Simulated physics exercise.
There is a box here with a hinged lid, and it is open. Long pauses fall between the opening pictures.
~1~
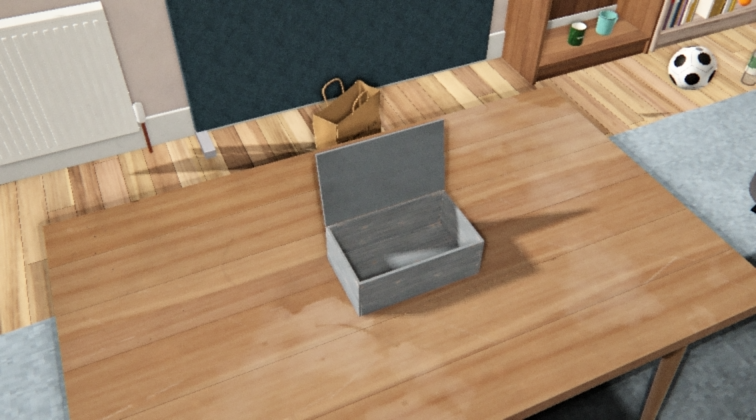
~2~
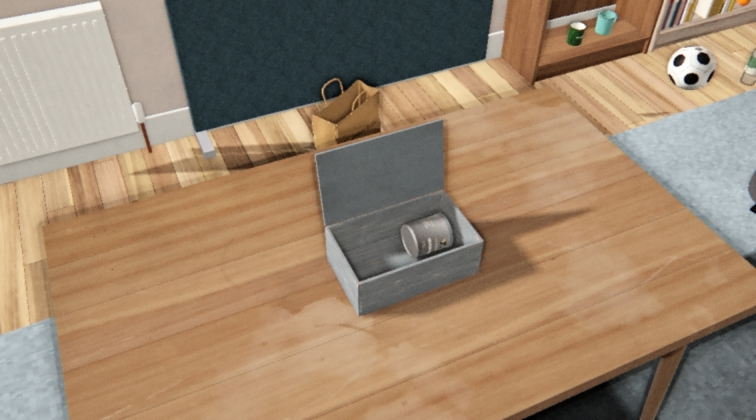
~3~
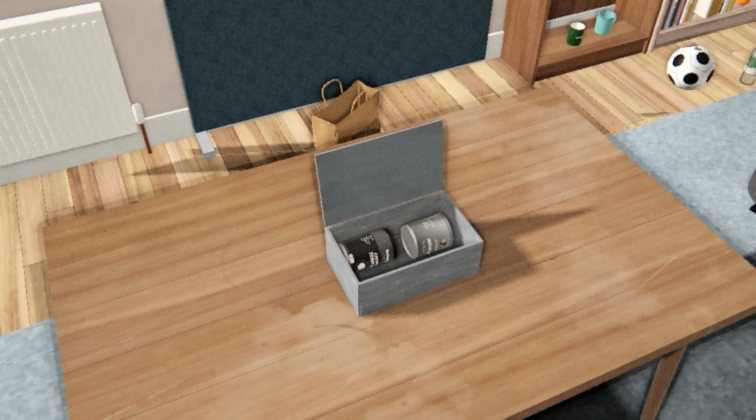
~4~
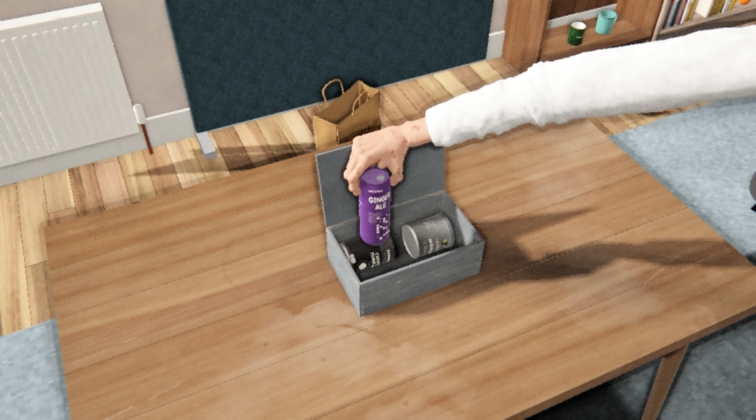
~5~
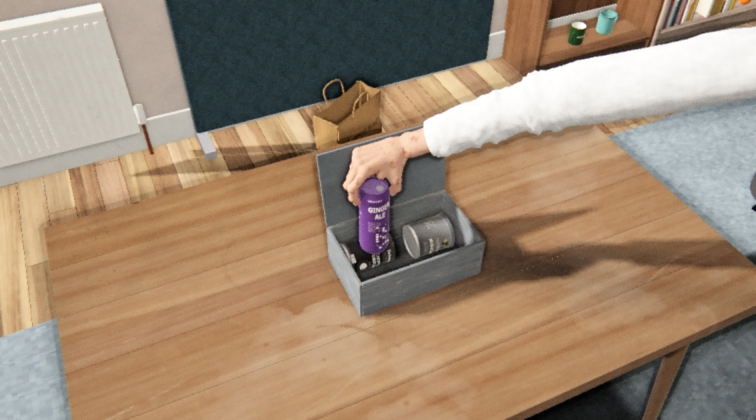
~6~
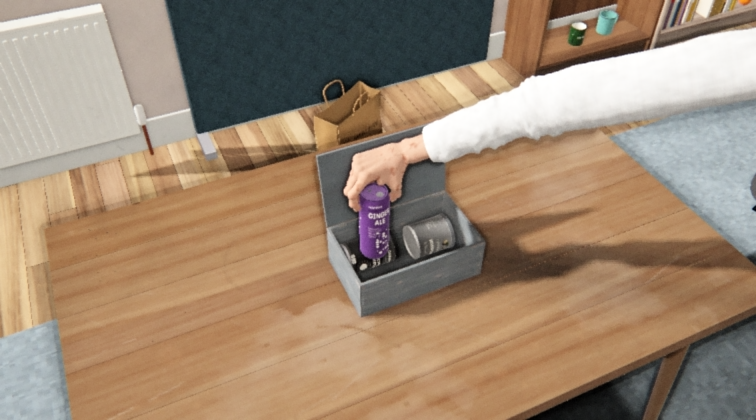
Tins appearing one after another in an open grey box on a wooden table, then a hand lowering a purple can in.
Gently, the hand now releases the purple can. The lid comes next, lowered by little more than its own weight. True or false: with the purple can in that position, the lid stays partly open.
True.
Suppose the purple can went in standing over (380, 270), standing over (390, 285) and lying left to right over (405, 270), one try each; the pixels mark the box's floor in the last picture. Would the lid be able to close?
Well, the first try leaves the lid standing open, the second leaves it standing open, and the third leaves it lying shut.
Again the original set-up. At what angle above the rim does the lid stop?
It comes to about 20°.
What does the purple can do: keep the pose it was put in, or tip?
After all that, it finishes out of line.
Then, 0.90 s later than the last frame, lid starting down; purple can tilted by 60° near (385, 256).
Then, 1.50 s later than the last frame, lid 65° above the rim; purple can tilted by 60° near (385, 256).
Then, 1.80 s later than the last frame, lid 36° above the rim; purple can tilted by 60° near (385, 256).
When it is over, lid 22° above the rim; lying over in the box, purple can; the other 2 as before. End places, in pixels of the last picture, purple can near (385, 256).
